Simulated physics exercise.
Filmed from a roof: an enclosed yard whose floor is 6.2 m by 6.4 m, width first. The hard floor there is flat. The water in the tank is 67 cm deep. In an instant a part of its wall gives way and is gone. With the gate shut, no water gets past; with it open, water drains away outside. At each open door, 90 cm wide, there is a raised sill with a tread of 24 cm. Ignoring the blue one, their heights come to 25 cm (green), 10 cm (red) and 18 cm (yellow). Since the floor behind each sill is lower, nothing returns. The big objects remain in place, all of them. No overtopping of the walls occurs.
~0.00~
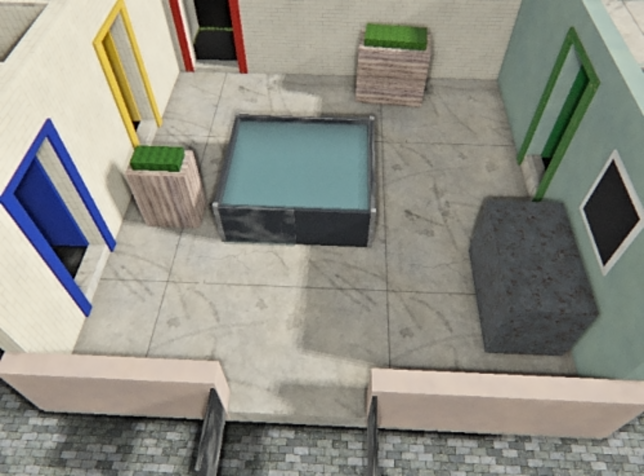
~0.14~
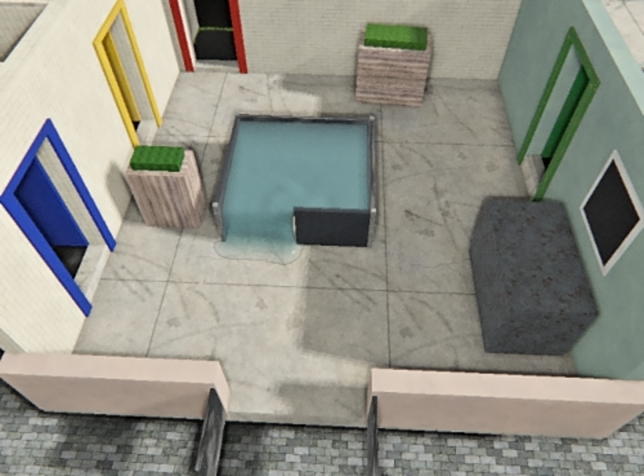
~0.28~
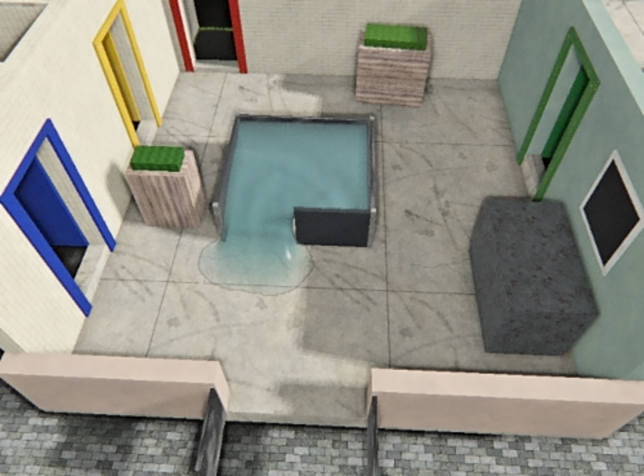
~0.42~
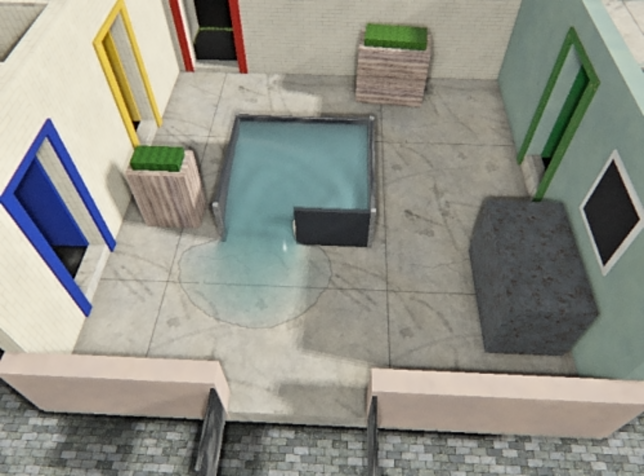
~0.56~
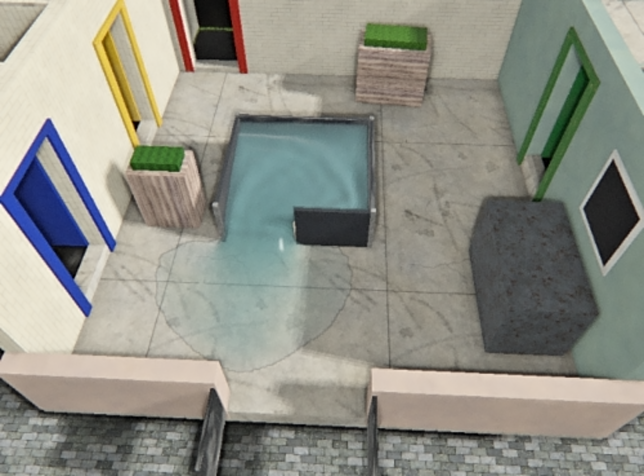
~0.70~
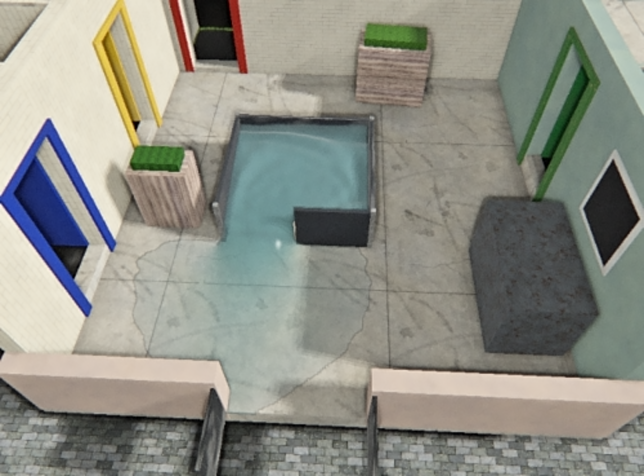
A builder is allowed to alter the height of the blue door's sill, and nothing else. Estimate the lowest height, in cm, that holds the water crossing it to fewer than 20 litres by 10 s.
My estimate is 10 cm.
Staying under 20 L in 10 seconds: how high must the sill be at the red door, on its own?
Roughly 6.5 cm at the red door.
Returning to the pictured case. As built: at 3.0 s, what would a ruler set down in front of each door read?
In cm - green: 0, blue: 14, red: 0, yellow: 0.
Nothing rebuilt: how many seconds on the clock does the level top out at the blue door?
The depth peaks at about 2.4 seconds.
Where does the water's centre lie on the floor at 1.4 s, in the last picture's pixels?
The balance point sits at roughly (278, 228).
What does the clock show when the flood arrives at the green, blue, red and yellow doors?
Green = 9.5 s, blue = 1.2 s, red = 4.5 s, yellow = 3.4 s.
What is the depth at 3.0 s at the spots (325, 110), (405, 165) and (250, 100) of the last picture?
The depths come to about 0, 0 and 0 cm.
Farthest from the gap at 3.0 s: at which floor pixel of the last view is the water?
The farthest wet point is roughly at (581, 408) in the last view.
After 1.4 s water covers 25 % of the floor, deepest (38 cm) near (251, 245); 3 cm at the blue door, 0 litres in over its 18 cm sill.
After 3.0 s water covers 30 % of the floor, deepest (27 cm) near (211, 390); 14 cm at the blue door, 0 litres in over its 18 cm sill.
After 10.0 s water covers 75 % of the floor, deepest (10 cm) near (196, 389); 7 cm at the blue door, 1 litre in over its 18 cm sill.
At the blue door as built, the water arrived by 1.3 s and peaked near 17 cm at 2.4 s.
Run again over the same 10 s with other heights there, 36 litres in over 8.5 cm, 12 litres over 11.5 cm. The limit of 20 litres is kept from about 10 cm up.
